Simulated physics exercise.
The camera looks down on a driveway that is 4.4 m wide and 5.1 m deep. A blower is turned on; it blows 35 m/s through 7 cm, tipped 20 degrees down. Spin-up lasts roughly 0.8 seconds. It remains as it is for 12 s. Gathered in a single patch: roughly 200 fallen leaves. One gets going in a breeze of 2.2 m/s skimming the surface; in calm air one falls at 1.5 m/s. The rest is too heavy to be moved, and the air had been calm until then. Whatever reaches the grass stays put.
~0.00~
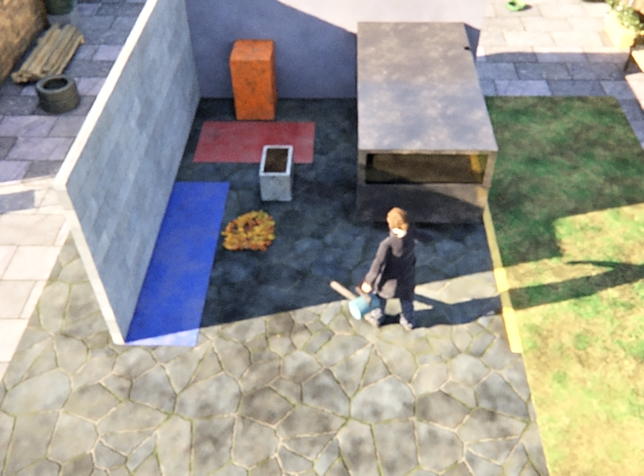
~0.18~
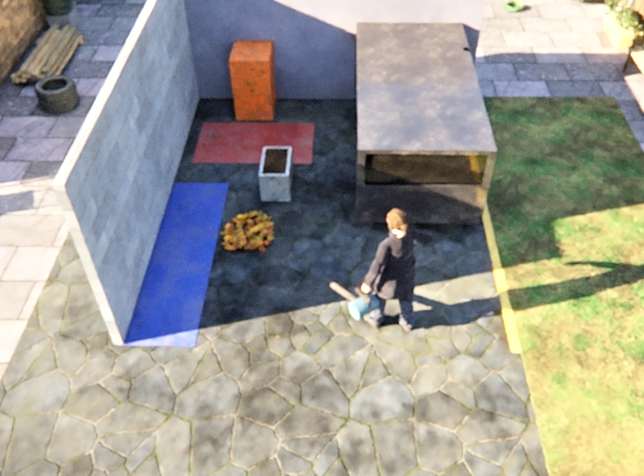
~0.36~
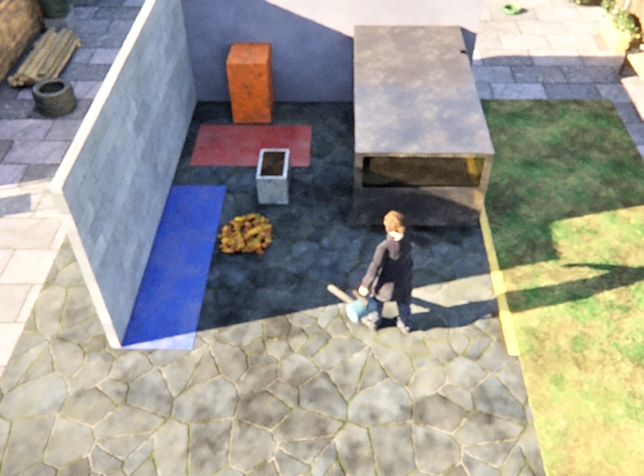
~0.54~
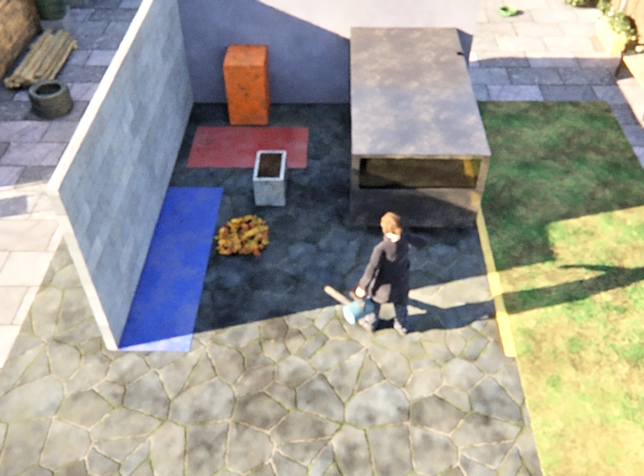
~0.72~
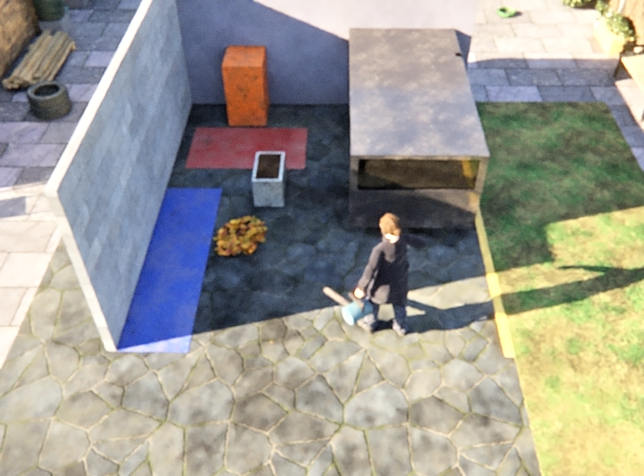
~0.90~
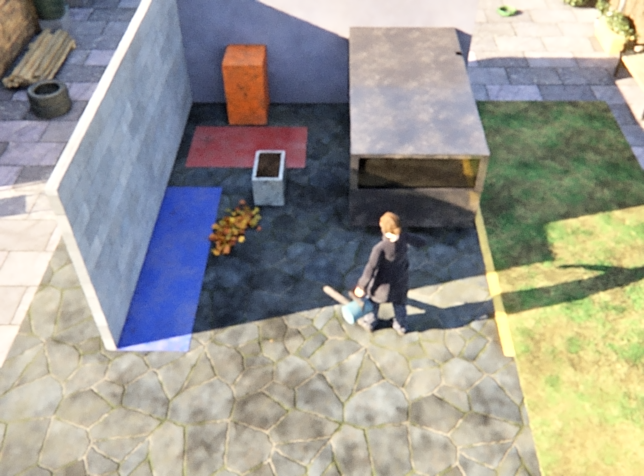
On a paved yard beside a lawn, a person in dark clothes stood holding a blower toward a small pile of golden leaves, which stayed still at first, then loosened and spread slightly up and left.
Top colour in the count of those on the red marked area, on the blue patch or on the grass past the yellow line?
The blue one.
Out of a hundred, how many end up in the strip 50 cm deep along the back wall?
About 60 %.
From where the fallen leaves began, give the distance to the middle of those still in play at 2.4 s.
The middle has shifted by around 1.6 m.
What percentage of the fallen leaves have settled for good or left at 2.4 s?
Estimate: Close to 15 %.
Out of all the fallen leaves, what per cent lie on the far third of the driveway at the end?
It comes out near 60 in a hundred.
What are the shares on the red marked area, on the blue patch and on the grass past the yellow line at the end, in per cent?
About 5 % red, 30 % blue and 0 % yellow.
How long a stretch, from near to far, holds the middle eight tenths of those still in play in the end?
Spread: Approx. 2.8 m.
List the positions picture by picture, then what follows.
In the first picture, the middle of the fallen leaves is near (250, 233), none has stirred yet and the mouth of the blower is at (331, 283).
In the second picture, the middle of the fallen leaves is near (249, 232), none has stirred yet, the red marked area is centred on (255, 142), the blue patch is centred on (183, 254) and the yellow line is centred on (486, 200).
In the third picture, the middle of the fallen leaves is near (246, 234), none has stirred yet, the top of a planter is at (273, 164) and the top of a car is at (414, 80).
In the fourth picture, the middle of the fallen leaves is near (243, 236) and none has stirred yet.
In the fifth picture, the middle of the fallen leaves is near (242, 238), the farthest in sight from the blower is at (237, 223) and about 5 % have left their places.
In the sixth picture, the middle of the fallen leaves is near (232, 228), the farthest in sight from the blower is at (228, 211) and about 65 % have left their places.
After 2.4 s, 8 % are on the red marked area, 42 % on the blue patch and 0 % on the grass past the yellow line; the middle of those still in play is near (172, 180); 14 % have settled or left.
After 3.8 s, 10 % are on the red marked area, 41 % on the blue patch and 0 % on the grass past the yellow line; the middle of those still in play is near (170, 176); 24 % have settled or left.
After 6.6 s, 6 % are on the red marked area, 33 % on the blue patch and 0 % on the grass past the yellow line; the middle of those still in play is near (175, 165); 46 % have settled or left.
After 12.0 s, at the end, 5 % are on the red marked area, 28 % on the blue patch and 0 % on the grass past the yellow line; the middle of those still in play is near (193, 109).
